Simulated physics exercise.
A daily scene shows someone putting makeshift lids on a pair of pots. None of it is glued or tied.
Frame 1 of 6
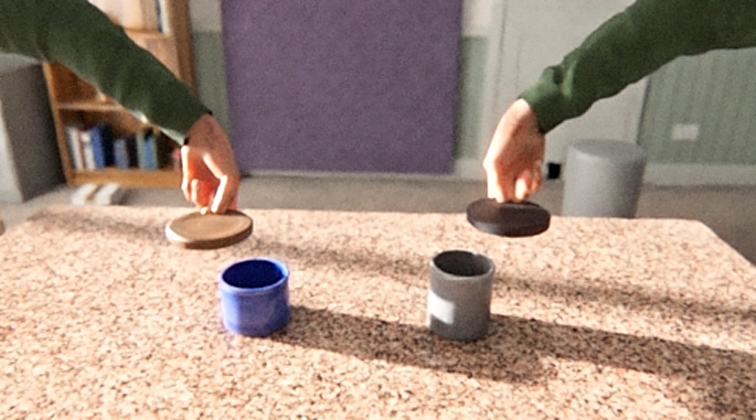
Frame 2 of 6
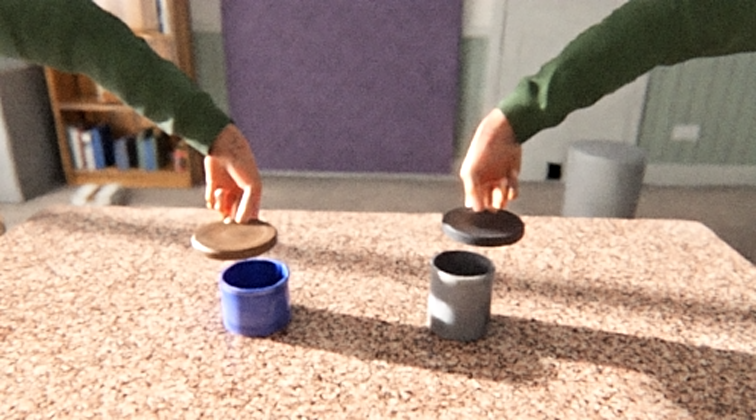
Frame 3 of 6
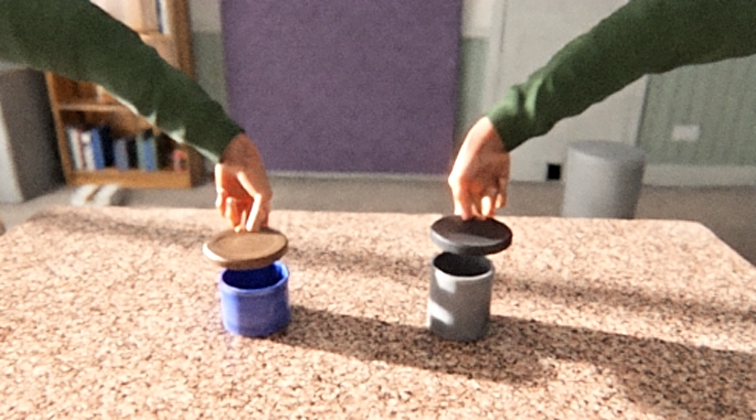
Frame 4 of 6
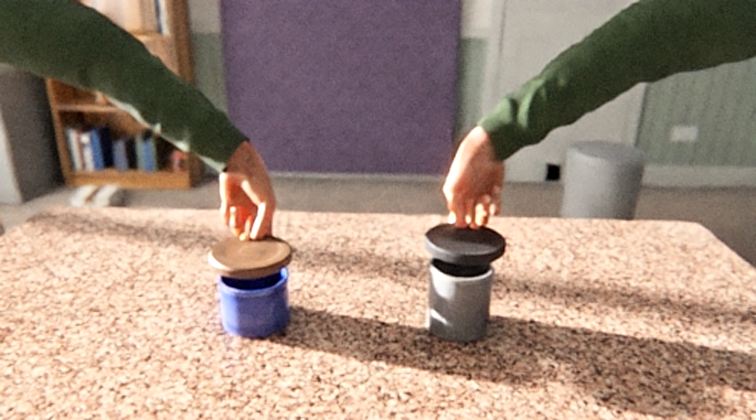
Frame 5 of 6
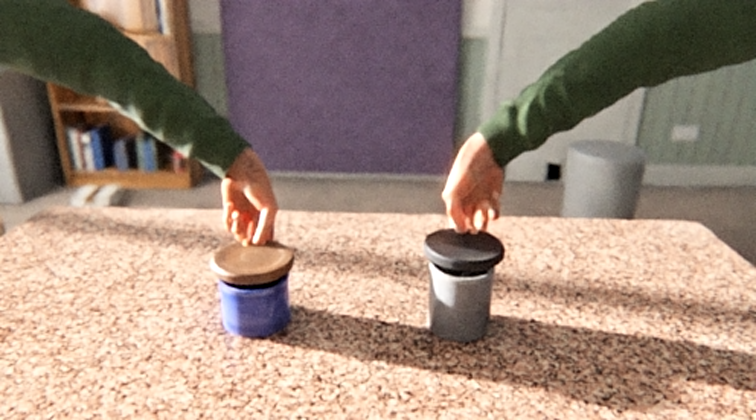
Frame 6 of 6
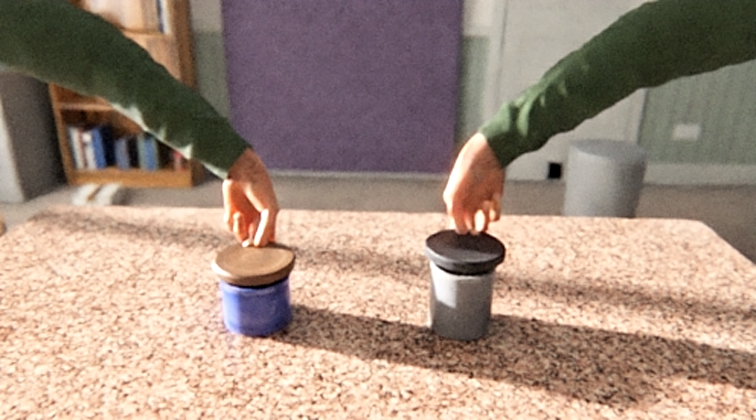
Two green-sleeved arms moving a brown lid and a black lid inward and lowering them onto a blue pot and a grey pot.
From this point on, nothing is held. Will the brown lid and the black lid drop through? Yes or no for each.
Drops through: Brown lid - no; black lid - no.
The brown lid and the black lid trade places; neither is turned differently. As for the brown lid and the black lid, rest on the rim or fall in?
For the brown lid, it perches on top; for the black lid, it perches on top.
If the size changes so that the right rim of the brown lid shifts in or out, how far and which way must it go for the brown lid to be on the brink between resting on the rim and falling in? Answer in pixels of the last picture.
It takes a move of roughly 8 pixels to the left.
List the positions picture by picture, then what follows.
Still on the way; brown lid (211, 228); black lid (508, 216); left beaker (256, 296), in the first frame.
Still on the way; black lid (483, 226); right beaker (461, 294), in the second frame.
Still on the way; brown lid (247, 247); left beaker (256, 297), in the third frame.
Still on the way; black lid (465, 242); right beaker (460, 295), in the fourth frame.
Still on the way; brown lid (253, 261); left beaker (256, 297), in the fifth frame.
In place, still held; brown lid (255, 262); black lid (465, 249); right beaker (461, 293), in the sixth frame.
Then, 0.10 s past the last view, brown lid moving near (255, 268); black lid moving near (464, 258).
Then, 0.24 s past the last view, brown lid sitting on the rim near (255, 268); black lid sitting on the rim near (464, 257).
Finally, the brown lid rests on the rim, near (255, 268); the black lid rests on the rim, near (464, 257).
